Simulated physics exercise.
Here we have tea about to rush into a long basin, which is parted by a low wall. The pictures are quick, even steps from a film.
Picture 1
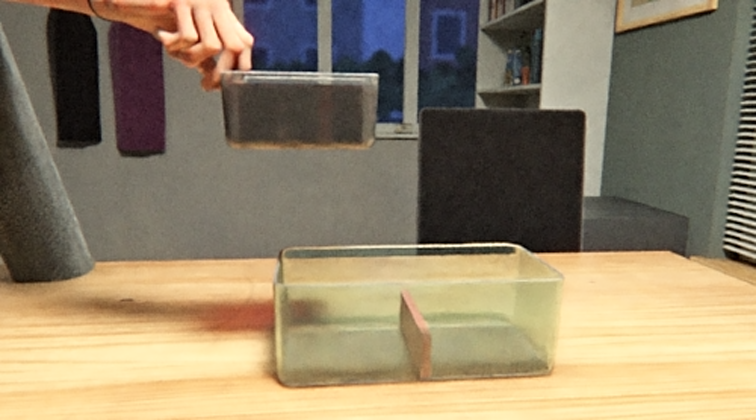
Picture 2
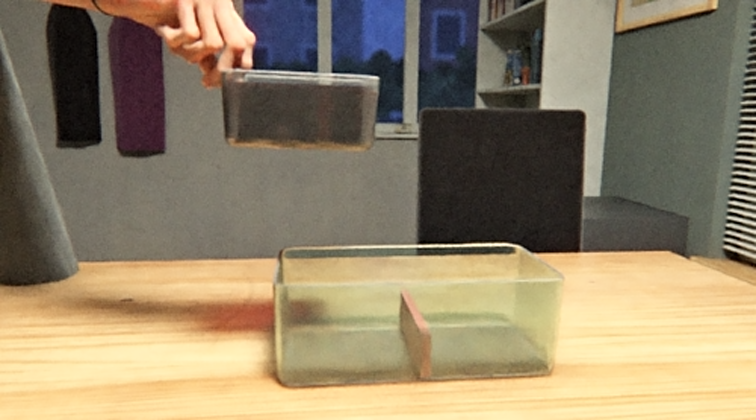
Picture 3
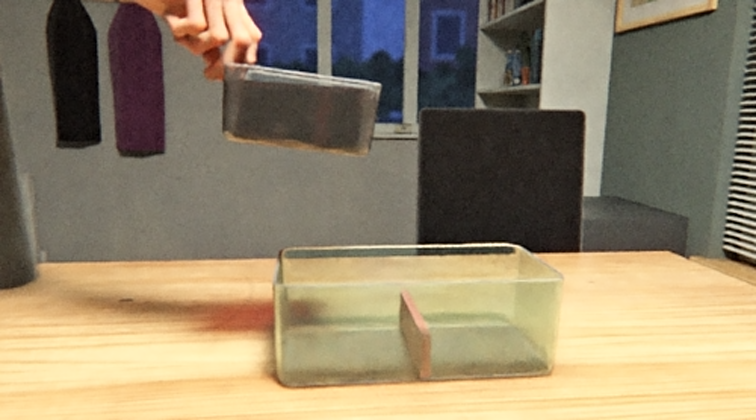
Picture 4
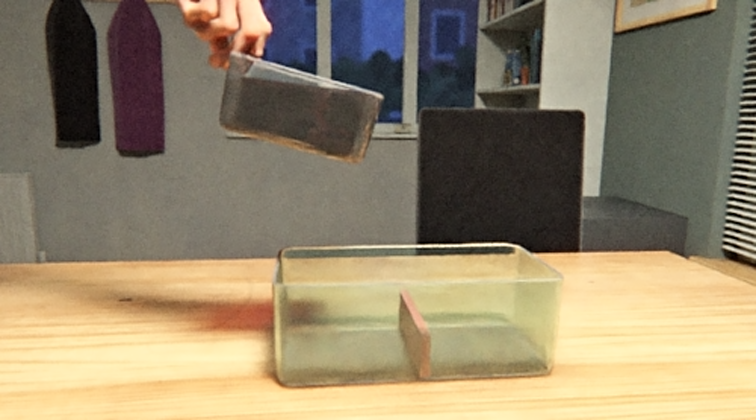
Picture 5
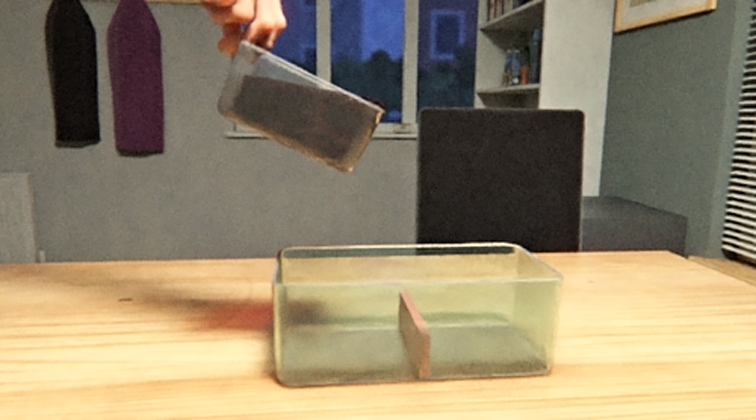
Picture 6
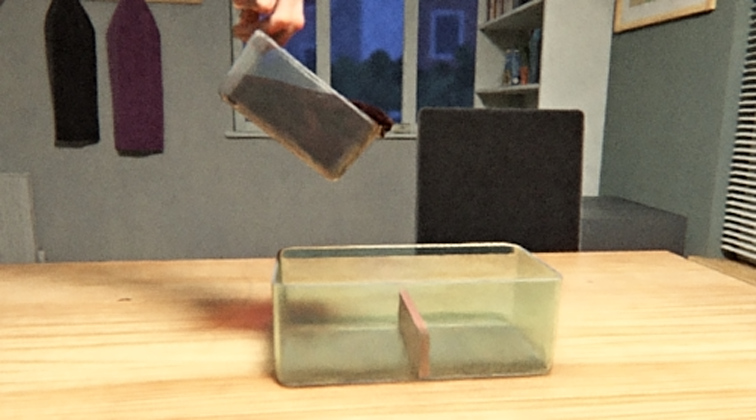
A clear container of dark liquid hangs from a hand above a wooden table in a grey room, seen level from the front by a still camera. Below sits a long, greenish see-through basin with a low reddish divider, a black chair back behind it. The hand tilts the container steadily down to the right until dark liquid edges over its lip, while a grey shape slides out of view at left.
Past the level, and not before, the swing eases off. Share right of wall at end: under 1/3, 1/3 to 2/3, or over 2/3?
Honestly, the portion right of the wall is middling, a third to two thirds.
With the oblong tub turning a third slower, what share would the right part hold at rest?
Roughly 60 in a hundred.
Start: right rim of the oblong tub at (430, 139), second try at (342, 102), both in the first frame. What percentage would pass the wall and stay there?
65 %, 15 %.
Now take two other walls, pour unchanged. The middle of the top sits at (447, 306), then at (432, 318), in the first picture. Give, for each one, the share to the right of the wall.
About 10 per cent on the first try, and 30 per cent on the second.
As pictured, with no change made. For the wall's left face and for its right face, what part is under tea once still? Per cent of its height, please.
Roughly 40 left of the wall, roughly 40 right of it.
A moment on, the oblong tub is tipped right over and 12 per cent is still to pour, 3 is left of the wall and 30 right of it.
Next, the oblong tub is tipped right over and 2 per cent is still to pour, 36 is left of the wall and 44 right of it.
Then the oblong tub is tipped right over and 0 per cent is still to pour, 41 is left of the wall and 42 right of it.
Later the oblong tub is tipped right over and 0 per cent is still to pour, 45 is left of the wall and 47 right of it.
At rest 45 per cent lies left of the wall, 46 right of it and 8 outside.
